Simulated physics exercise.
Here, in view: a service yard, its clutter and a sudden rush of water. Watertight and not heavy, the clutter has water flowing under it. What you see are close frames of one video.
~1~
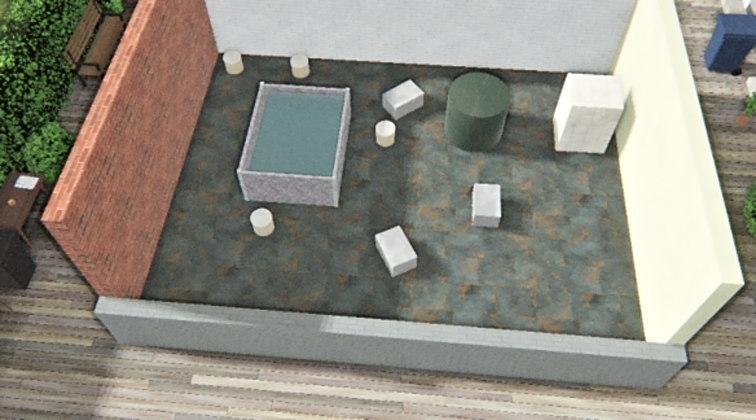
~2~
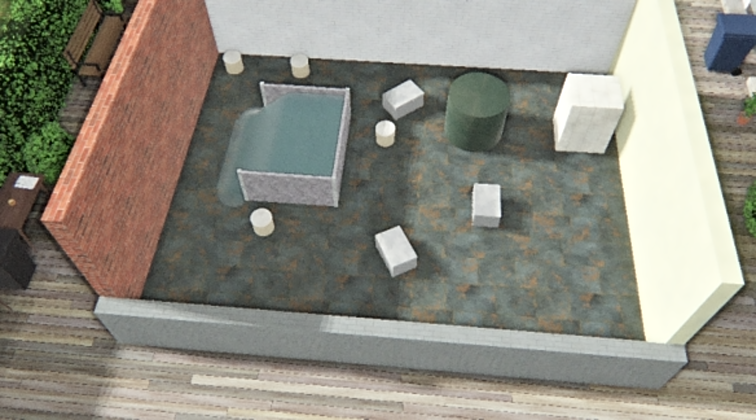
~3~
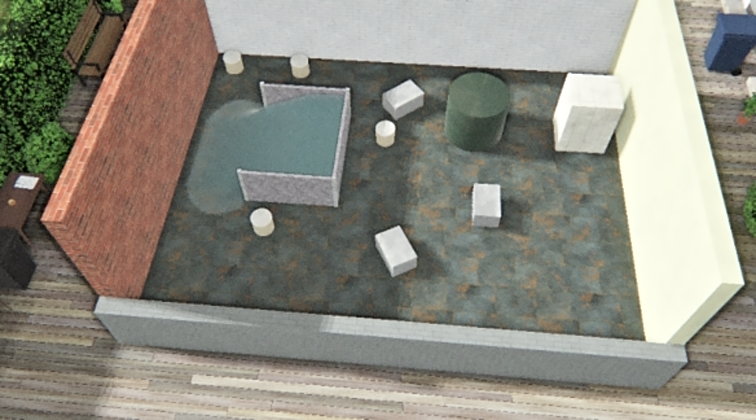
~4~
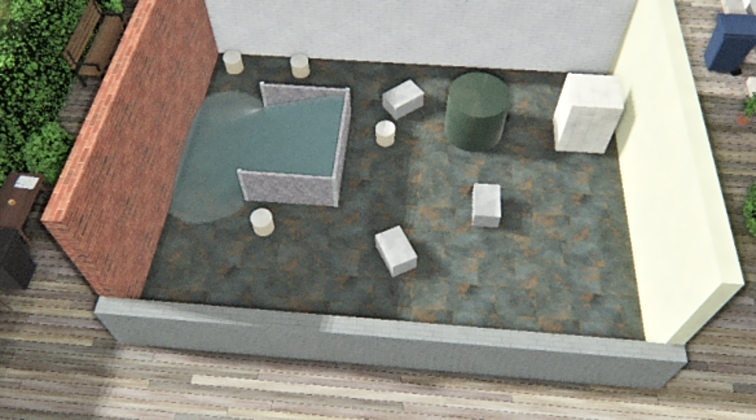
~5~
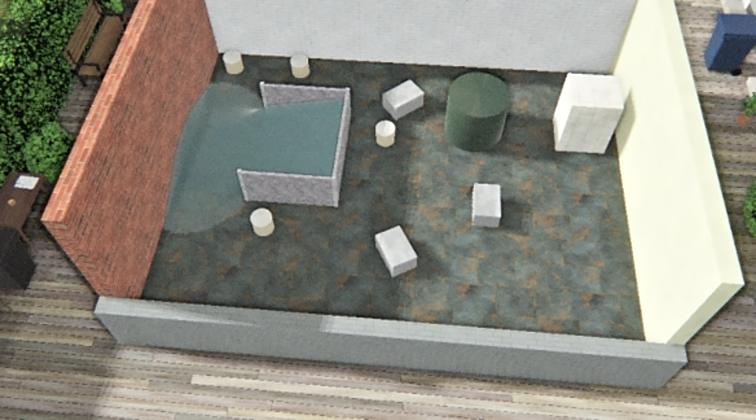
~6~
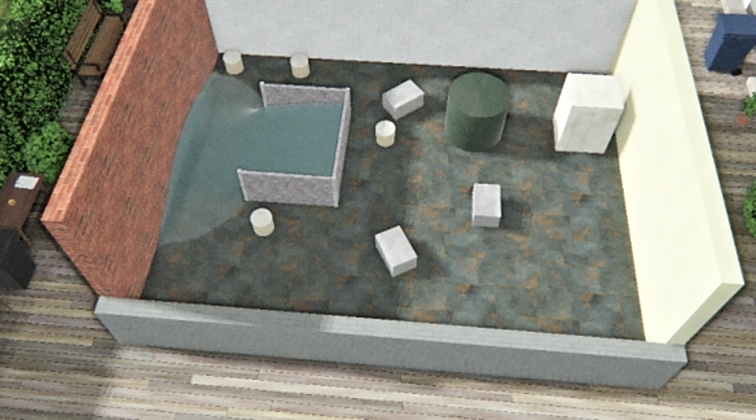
In a walled service yard, the left side of a raised water tank opened and water rushed out, spreading across the floor to the brick wall, while the scattered pails and crates stayed still.
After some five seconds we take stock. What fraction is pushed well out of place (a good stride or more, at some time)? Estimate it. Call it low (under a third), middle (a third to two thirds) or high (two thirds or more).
Middle.
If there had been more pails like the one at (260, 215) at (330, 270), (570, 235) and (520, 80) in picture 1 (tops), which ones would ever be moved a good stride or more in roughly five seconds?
One by one: Knocked well away; hardly budges; knocked well away.
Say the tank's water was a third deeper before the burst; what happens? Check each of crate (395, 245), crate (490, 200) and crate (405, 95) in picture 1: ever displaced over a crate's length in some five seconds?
Note, listed order: Covered it / didn't cover it / covered it.
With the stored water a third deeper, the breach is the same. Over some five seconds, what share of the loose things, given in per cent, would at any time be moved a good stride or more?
Something like 70 in a hundred of them.
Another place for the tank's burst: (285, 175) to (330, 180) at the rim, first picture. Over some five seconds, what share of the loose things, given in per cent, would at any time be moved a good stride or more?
About 0 %.
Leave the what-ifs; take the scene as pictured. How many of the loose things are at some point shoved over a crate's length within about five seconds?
The count is 4.
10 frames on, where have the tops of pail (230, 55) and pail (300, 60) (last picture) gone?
They end up at about pixels (315, 74) and (333, 77).
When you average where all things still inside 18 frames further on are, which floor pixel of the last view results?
Roughly (393, 173).
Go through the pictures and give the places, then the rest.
The first frame shows a pail at (386, 128) rests on the ground; a crate at (396, 246), on the bottom; 0 of 7 have shifted.
The second frame shows a pail at (386, 128), on the bottom; a crate at (396, 246), on the bottom; 0 of 7 have shifted.
The third frame shows a pail at (386, 128), on the bottom; a crate at (396, 246) rests on the ground; 0 of 7 have shifted.
The fourth frame shows a pail at (386, 128) rests on the ground; a crate at (396, 246), on the bottom; 0 of 7 have shifted.
The fifth frame shows a pail at (386, 128) rests on the ground; a crate at (396, 246) rests on the ground; 0 of 7 have shifted.
The sixth frame shows a pail at (386, 128) rests on the ground; a crate at (396, 246), on the bottom; 0 of 7 have shifted.
A moment on, 0 of 7 are well off their spots; 0 afloat.
Next, 2 of 7 are well off their spots; 0 afloat.
Later, 2 of 7 are well off their spots; 1 afloat.
In the end, 4 of 7 are well off their spots, and 4 have been at some point; 2 afloat.
